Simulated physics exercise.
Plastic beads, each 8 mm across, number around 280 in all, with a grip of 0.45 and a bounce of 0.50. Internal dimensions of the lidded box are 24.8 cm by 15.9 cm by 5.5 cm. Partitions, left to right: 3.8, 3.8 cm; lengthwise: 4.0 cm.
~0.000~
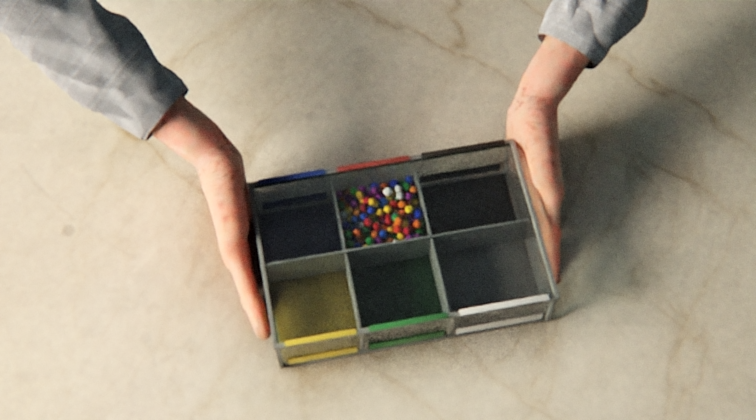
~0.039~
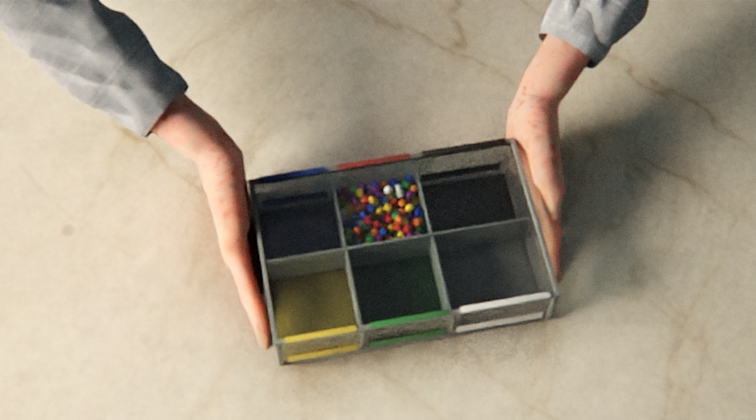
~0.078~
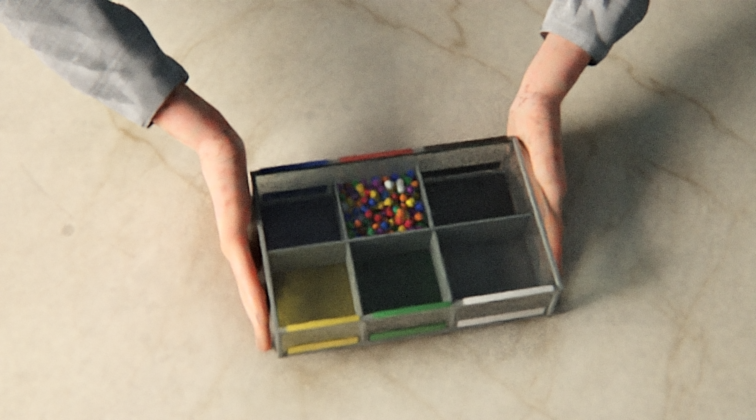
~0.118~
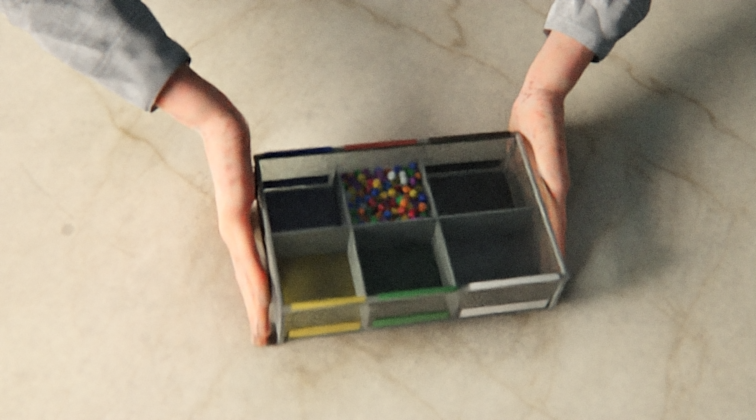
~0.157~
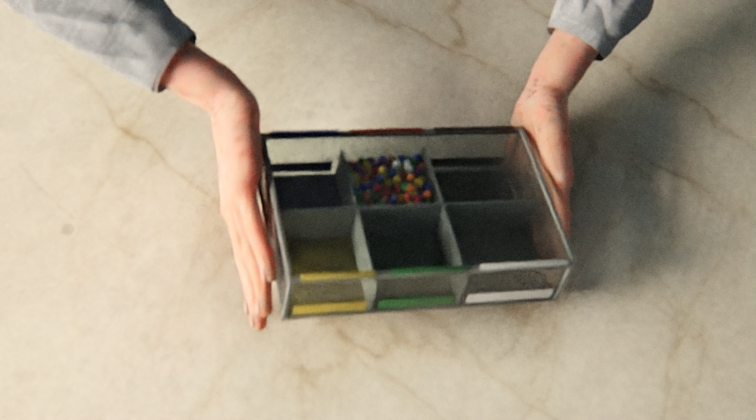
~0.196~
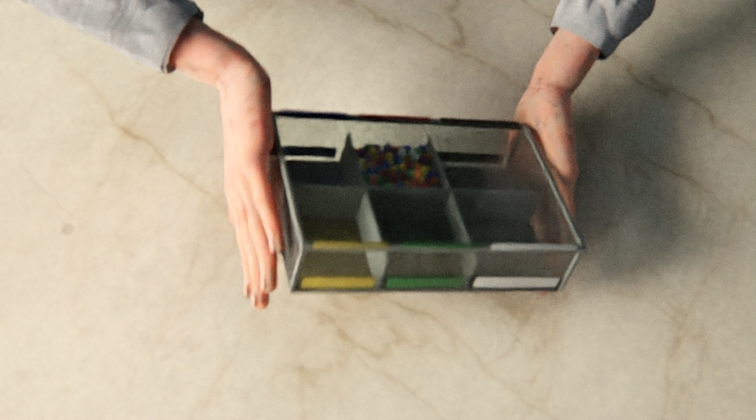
On a marble surface, two hands tilt a clear divided box holding colourful beads.
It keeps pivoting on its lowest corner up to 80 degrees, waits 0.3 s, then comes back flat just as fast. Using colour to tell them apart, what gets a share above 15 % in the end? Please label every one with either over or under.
Labels - red: Over; blue: Under; green: Under; yellow: Under; white: Under; black: Under.
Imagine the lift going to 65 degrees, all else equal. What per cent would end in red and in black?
In per cent, red 95 and black 5.
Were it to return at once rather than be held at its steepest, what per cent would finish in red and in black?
Red 90, black 10.
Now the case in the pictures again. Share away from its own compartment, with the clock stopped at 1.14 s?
5 %.
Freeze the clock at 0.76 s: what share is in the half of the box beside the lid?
I'd put it at some 40 percent.
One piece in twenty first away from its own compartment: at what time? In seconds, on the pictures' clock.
I'd put it at about 0.65 seconds on the clock.
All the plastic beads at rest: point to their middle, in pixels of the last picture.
After settling, the middle sits near (390, 212).
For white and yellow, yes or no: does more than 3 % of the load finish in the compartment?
Checking white: It falls short; checking yellow: It falls short.
Then, at 0.76 s, tilt 80 degrees; red 95 %, black 5 %.
After 1.14 s, tilt 44 degrees; red 95 %, black 5 %.
After 1.60 s, tilt 0 degrees; red 90 %, black 10 %.
By 2.0 s all is still; red 90 %, blue 0 %, green 0 %, yellow 0 %, white 0 %, black 10 %.
